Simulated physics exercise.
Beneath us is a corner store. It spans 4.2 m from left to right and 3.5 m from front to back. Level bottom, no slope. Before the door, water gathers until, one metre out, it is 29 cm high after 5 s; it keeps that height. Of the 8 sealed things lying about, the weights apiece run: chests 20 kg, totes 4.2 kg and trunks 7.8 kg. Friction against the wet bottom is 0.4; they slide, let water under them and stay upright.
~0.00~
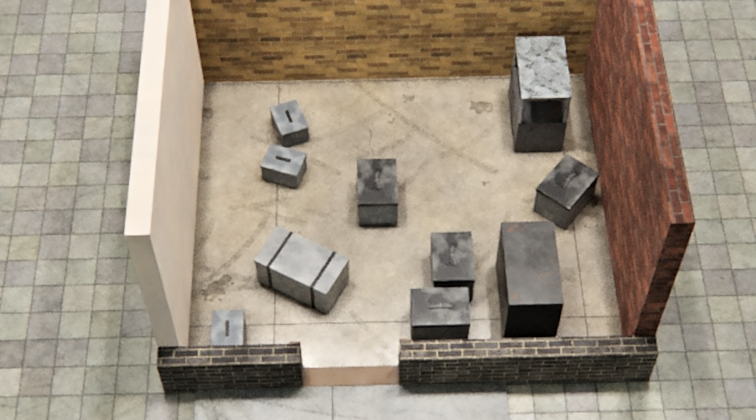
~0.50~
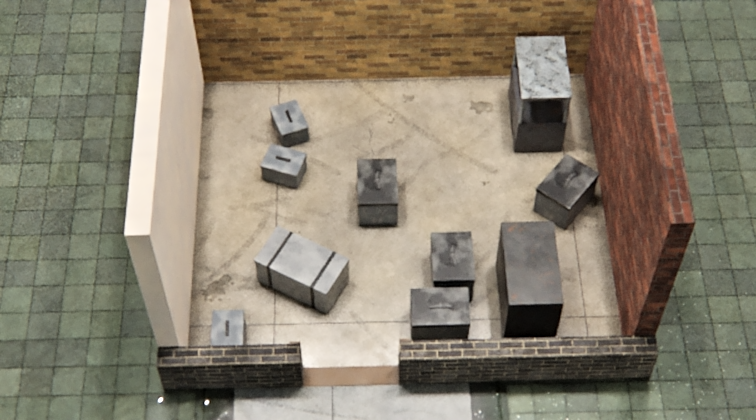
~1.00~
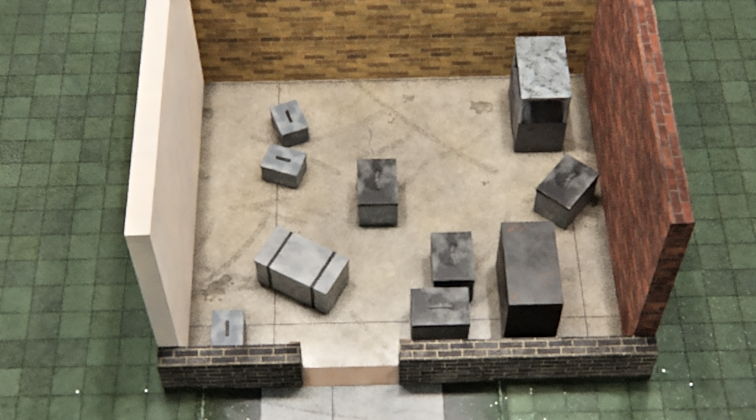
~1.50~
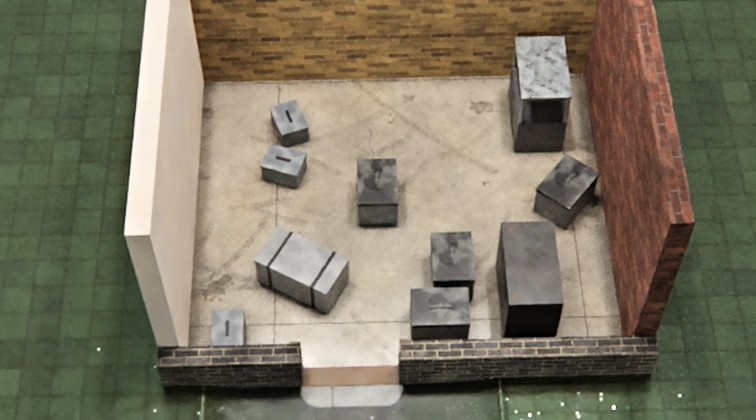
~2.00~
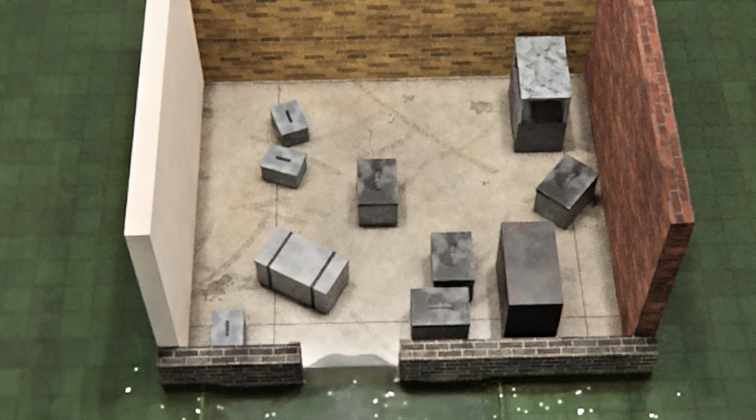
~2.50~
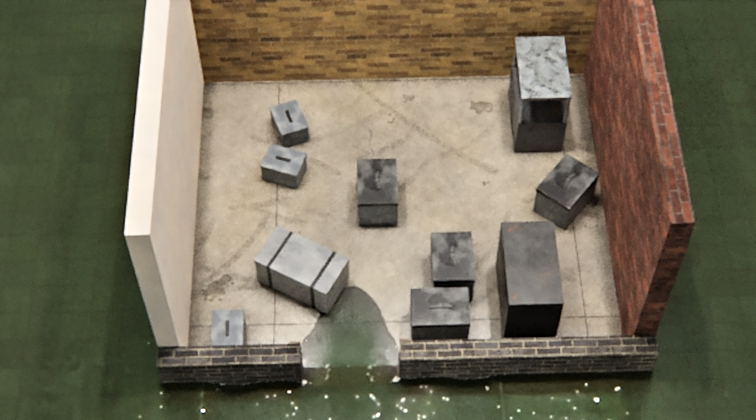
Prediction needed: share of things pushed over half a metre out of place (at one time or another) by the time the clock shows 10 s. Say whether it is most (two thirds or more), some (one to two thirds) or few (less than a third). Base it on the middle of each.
Some.
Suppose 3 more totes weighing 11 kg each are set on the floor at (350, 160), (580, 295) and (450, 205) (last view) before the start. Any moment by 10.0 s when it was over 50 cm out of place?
In order: Above the mark, below the mark, above the mark.
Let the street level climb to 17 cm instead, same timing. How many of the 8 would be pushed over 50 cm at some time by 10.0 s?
The count would be 3.
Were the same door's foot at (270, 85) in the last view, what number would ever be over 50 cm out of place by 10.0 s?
Result: 6 of them.
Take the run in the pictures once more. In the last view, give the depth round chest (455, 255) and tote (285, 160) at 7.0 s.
First roughly 3 cm, second roughly 20 cm.
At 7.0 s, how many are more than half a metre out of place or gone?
I get 4.
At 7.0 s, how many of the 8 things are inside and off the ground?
3.
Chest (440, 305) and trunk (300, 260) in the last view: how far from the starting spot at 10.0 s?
In that order: 0 cm, 140 cm.
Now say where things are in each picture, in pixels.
In the first frame, a chest at (440, 306) rests on the ground; a tote at (227, 328) rests on the ground; water covers 0.0 m2; 0 of 8 have shifted.
In the second frame, a chest at (440, 306), on the bottom; a tote at (227, 328), on the bottom; water covers 0.0 m2; 0 of 8 have shifted.
In the third frame, a chest at (440, 306), on the bottom; a tote at (227, 328) rests on the ground; 0.0 m2 under water; 0 of 8 have shifted.
In the fourth frame, a chest at (440, 306), on the bottom; a tote at (227, 328), on the bottom; 0.0 m2 under water; 0 of 8 have shifted.
In the fifth frame, a chest at (440, 306) rests on the ground; a tote at (227, 328), on the bottom; 0.1 m2 under water; 0 of 8 have shifted.
In the sixth frame, a chest at (440, 306), on the bottom; a tote at (227, 328) rests on the ground; 0.5 m2 under water; 0 of 8 have shifted.
After 3.5 s 0 of 8 are over 50 cm from their spots; 0 afloat.
After 4.5 s 1 of 8 are over 50 cm from their spots; 0 afloat.
After 7.0 s 4 of 8 are over 50 cm from their spots; 3 afloat.
After 10.0 s 4 of 8 are over 50 cm from their spots, and 4 have been at some point; 5 afloat.
